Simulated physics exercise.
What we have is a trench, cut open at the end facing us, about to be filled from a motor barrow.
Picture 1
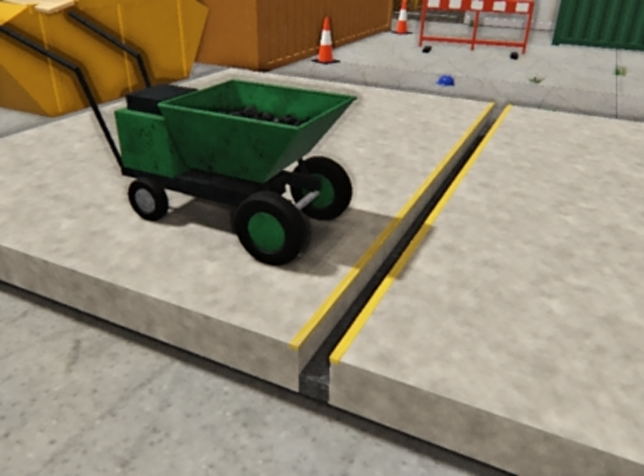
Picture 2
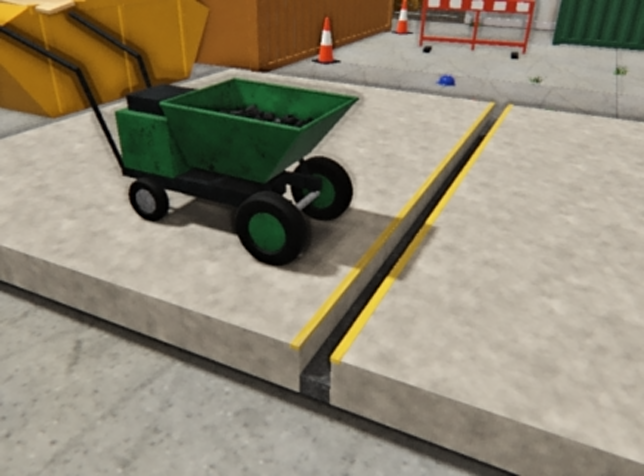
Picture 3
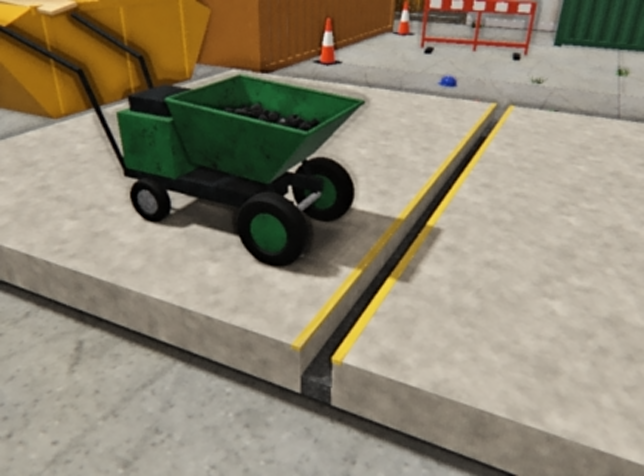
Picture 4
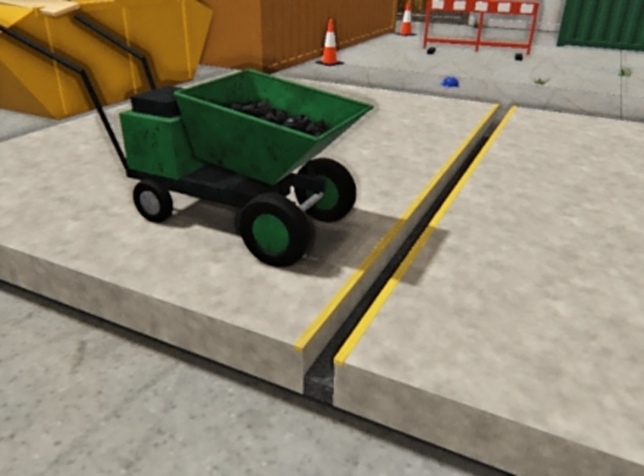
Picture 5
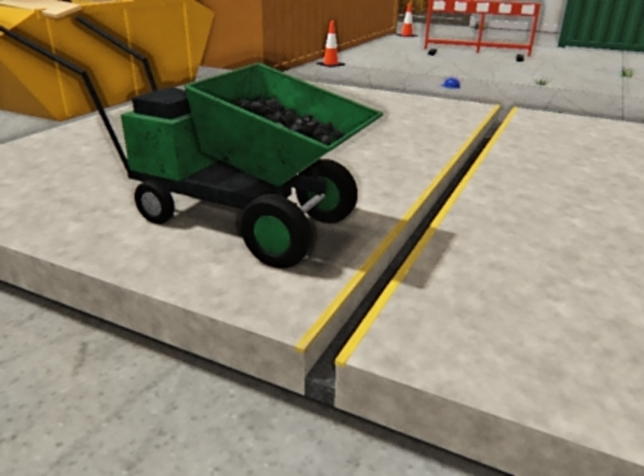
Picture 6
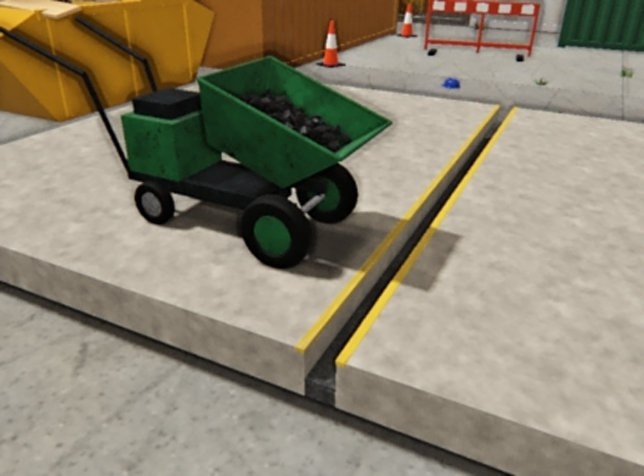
A green motor barrow with black tyres stands on a raised pale concrete slab in a work yard, seen from slightly above and to one side. To its right a narrow, dark, yellow-edged trench crosses the slab, with a yellow container, orange cones and a red-and-white barrier behind. The skip of dark lumps starts level and tilts gradually forward to the right, while the wheels stay put and the view shifts very slightly.
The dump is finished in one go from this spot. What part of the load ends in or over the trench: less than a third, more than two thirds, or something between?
Between the edges lies under a third of the load.
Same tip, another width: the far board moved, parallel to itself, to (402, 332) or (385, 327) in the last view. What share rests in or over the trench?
First some 80, then 40 per cent.
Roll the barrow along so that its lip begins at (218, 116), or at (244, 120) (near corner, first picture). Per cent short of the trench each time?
Near 40 % and 20 %.
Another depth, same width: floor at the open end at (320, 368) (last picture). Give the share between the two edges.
Some 0 per cent.
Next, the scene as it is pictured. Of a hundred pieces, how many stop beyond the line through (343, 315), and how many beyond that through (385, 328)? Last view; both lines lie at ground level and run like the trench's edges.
Near 70 % and 60 %.
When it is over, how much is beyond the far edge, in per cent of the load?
About 65 per cent.
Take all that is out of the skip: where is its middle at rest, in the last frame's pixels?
Roughly at (443, 269).
Soon, skip tipped steeply; all in the skip.
A while on, skip tipped right over; most in the skip; about a quarter beyond it.
Towards the end, skip tipped right over; about a third in the skip; a stray few in or heaped over the trench; about two thirds beyond it.
Finally, skip tipped right over; about a third in the skip; a stray few in or heaped over the trench; about two thirds beyond it.
